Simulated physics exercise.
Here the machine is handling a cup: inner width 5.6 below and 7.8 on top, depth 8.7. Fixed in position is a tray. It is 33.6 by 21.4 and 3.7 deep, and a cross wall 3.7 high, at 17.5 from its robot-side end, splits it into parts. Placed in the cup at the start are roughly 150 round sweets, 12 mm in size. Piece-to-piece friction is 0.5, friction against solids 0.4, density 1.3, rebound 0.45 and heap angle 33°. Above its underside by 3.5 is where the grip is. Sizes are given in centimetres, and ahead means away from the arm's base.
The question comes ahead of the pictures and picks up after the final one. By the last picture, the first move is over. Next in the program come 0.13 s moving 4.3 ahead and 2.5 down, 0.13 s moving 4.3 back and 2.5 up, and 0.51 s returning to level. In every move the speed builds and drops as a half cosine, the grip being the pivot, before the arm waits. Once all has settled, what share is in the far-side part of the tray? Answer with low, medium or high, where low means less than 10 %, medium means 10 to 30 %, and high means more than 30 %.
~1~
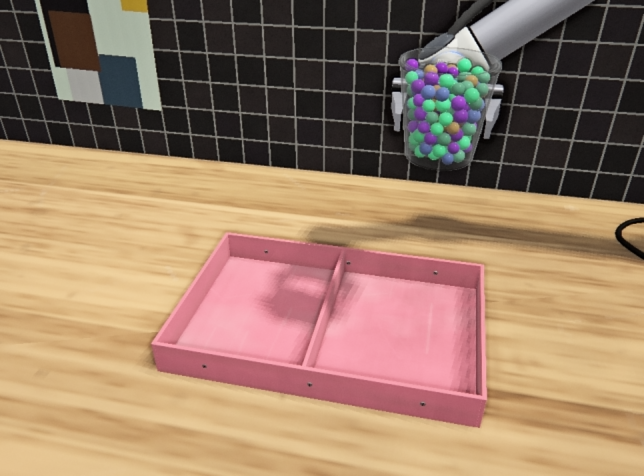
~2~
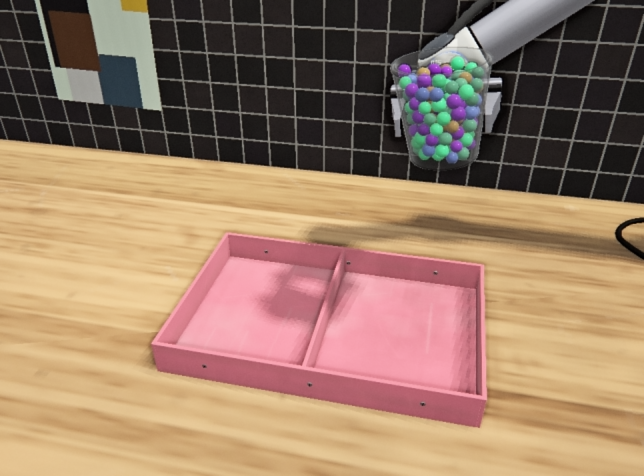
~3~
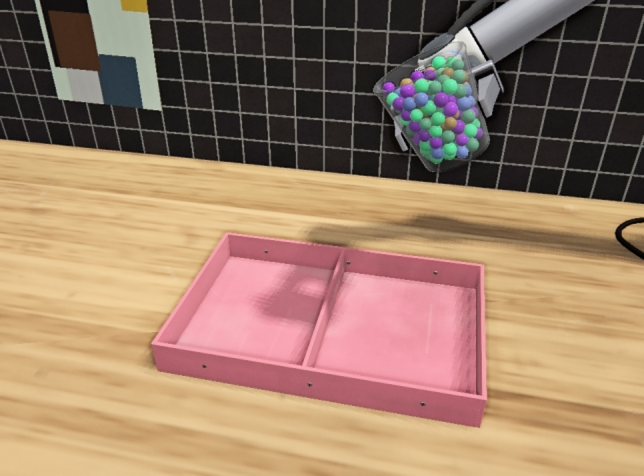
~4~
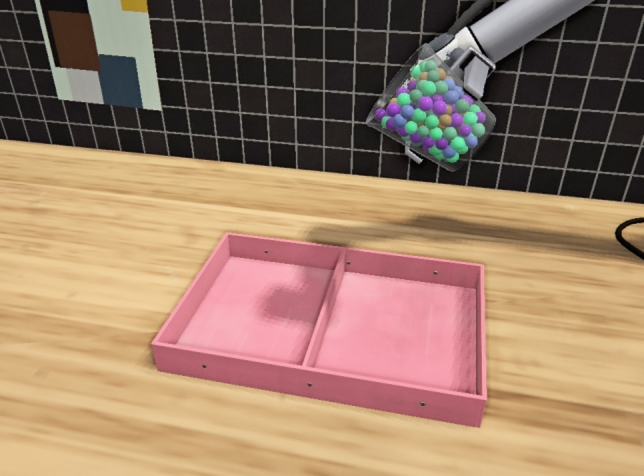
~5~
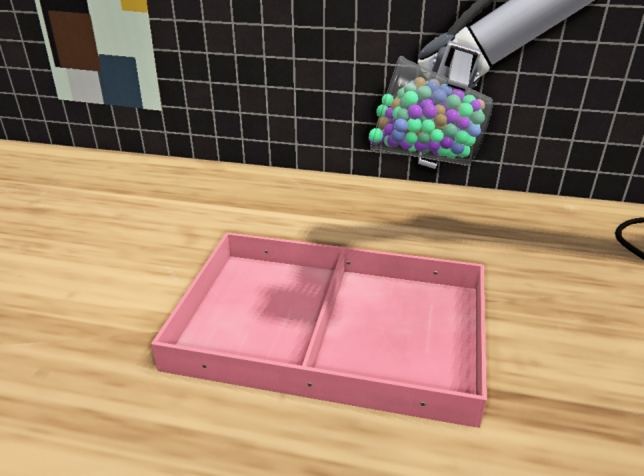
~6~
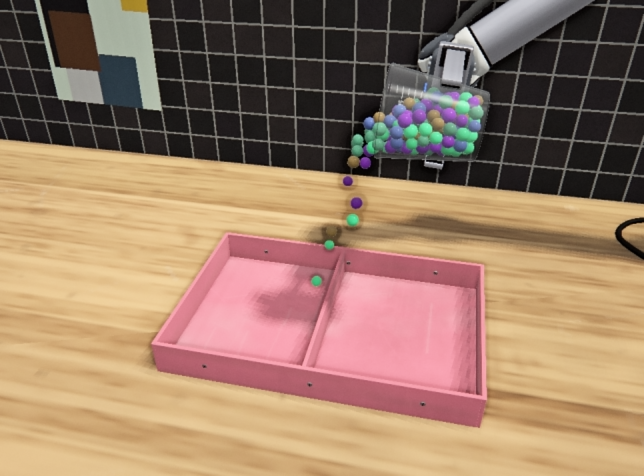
High.
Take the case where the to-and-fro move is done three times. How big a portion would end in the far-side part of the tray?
About 65 %.
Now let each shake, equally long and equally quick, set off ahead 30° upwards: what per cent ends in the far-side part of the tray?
It comes to near 80 percent.
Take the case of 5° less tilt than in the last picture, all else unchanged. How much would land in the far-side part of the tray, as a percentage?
Roughly 35 percent then.
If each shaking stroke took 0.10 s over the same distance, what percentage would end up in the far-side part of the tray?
In that case around 60 per cent.
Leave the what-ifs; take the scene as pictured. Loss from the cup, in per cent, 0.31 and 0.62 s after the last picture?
60, then 65.
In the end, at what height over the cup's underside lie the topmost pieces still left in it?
About 5.5 cm.
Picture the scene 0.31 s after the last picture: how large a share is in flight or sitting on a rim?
About 40 per cent.
Then, 0.31 s after the last picture, tilted 83° forward, highest piece 27 above the table; 60 in the cup, 26 in the far-side part, 4 in the robot-side part, 59 in flight or on a rim.
Then, 0.62 s after the last picture, tilted 18° forward, highest piece 30 above the table; 70 in the far-side part, 53 in the cup, 23 in the robot-side part, 1 on the table or floor, 2 in flight or on a rim.
Then, 0.97 s after the last picture, level, highest piece 29 above the table; 72 in the far-side part, 53 in the cup, 23 in the robot-side part, 1 on the table or floor.
Then, 2.02 s after the last picture, level, highest piece 29 above the table; 72 in the far-side part, 53 in the cup, 23 in the robot-side part, 1 on the table or floor.
Final count, 72 in the far-side part, 53 in the cup, 23 in the robot-side part, 1 on the table or floor. That is 48 % in the far-side part of the tray.
